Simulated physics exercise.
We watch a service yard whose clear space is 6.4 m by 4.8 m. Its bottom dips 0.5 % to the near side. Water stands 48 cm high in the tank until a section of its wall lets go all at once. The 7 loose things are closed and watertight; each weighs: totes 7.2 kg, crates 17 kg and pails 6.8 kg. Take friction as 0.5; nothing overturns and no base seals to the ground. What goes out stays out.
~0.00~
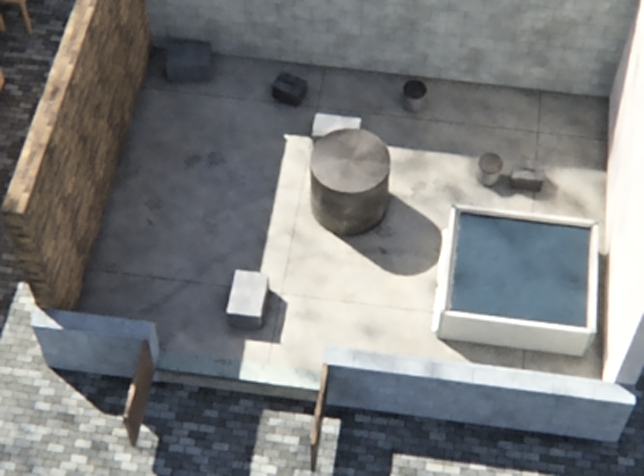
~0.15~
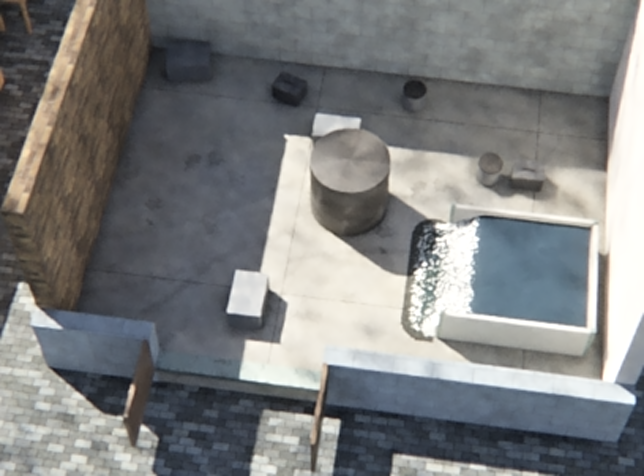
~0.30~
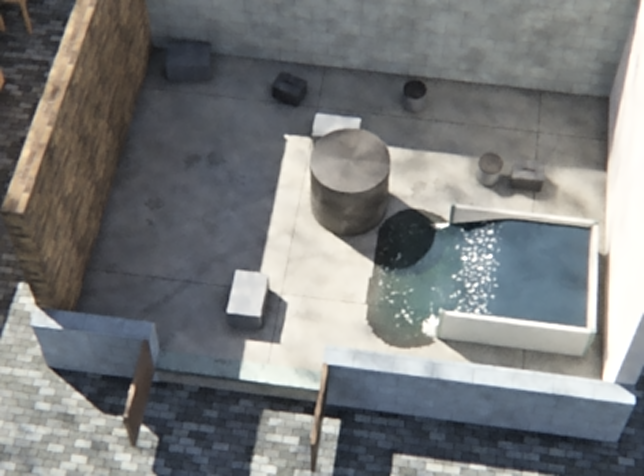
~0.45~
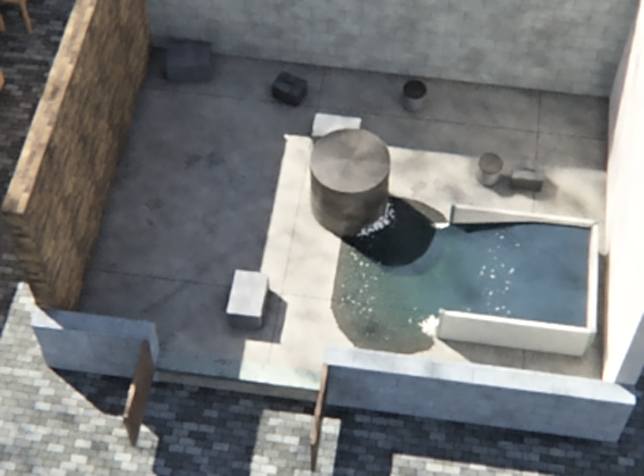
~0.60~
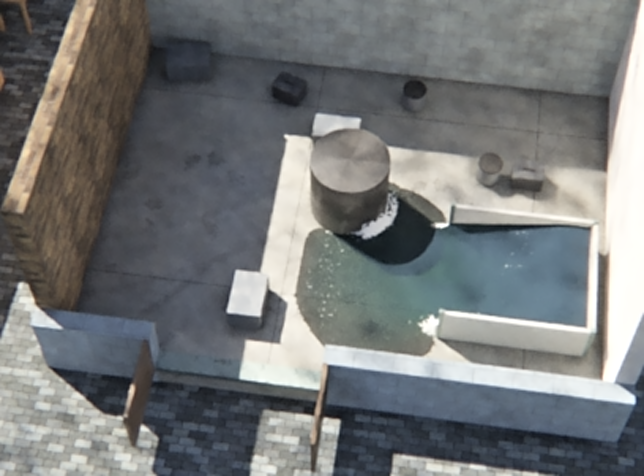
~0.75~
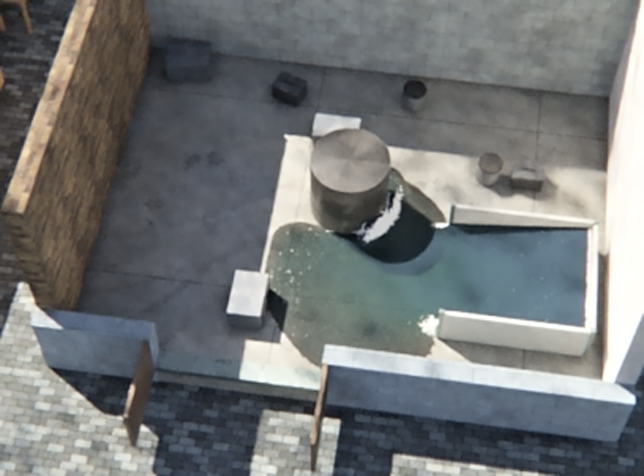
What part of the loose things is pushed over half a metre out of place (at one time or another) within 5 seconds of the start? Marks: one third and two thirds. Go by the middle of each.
Share: Less than a third.
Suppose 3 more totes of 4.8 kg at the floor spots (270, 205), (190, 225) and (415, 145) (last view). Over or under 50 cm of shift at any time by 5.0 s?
In turn: Less, more, more.
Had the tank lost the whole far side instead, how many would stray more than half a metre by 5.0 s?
In that case 6 of them.
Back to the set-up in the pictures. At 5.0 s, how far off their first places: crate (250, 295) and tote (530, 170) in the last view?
In that order: 100 cm, 0 cm.
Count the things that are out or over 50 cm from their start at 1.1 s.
By then 0.
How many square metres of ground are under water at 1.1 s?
Roughly 9.5 m2.
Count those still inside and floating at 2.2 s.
At that moment 0.
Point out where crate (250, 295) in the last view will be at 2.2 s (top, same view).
Around (145, 304).
After 1.1 s 0 of 7 are over 50 cm from their spots; 0 afloat.
After 2.2 s 1 of 7 are over 50 cm from their spots; 0 afloat.
After 3.5 s 1 of 7 are over 50 cm from their spots; 1 afloat.
After 5.0 s 1 of 7 are over 50 cm from their spots, and 1 have been at some point; 1 afloat.
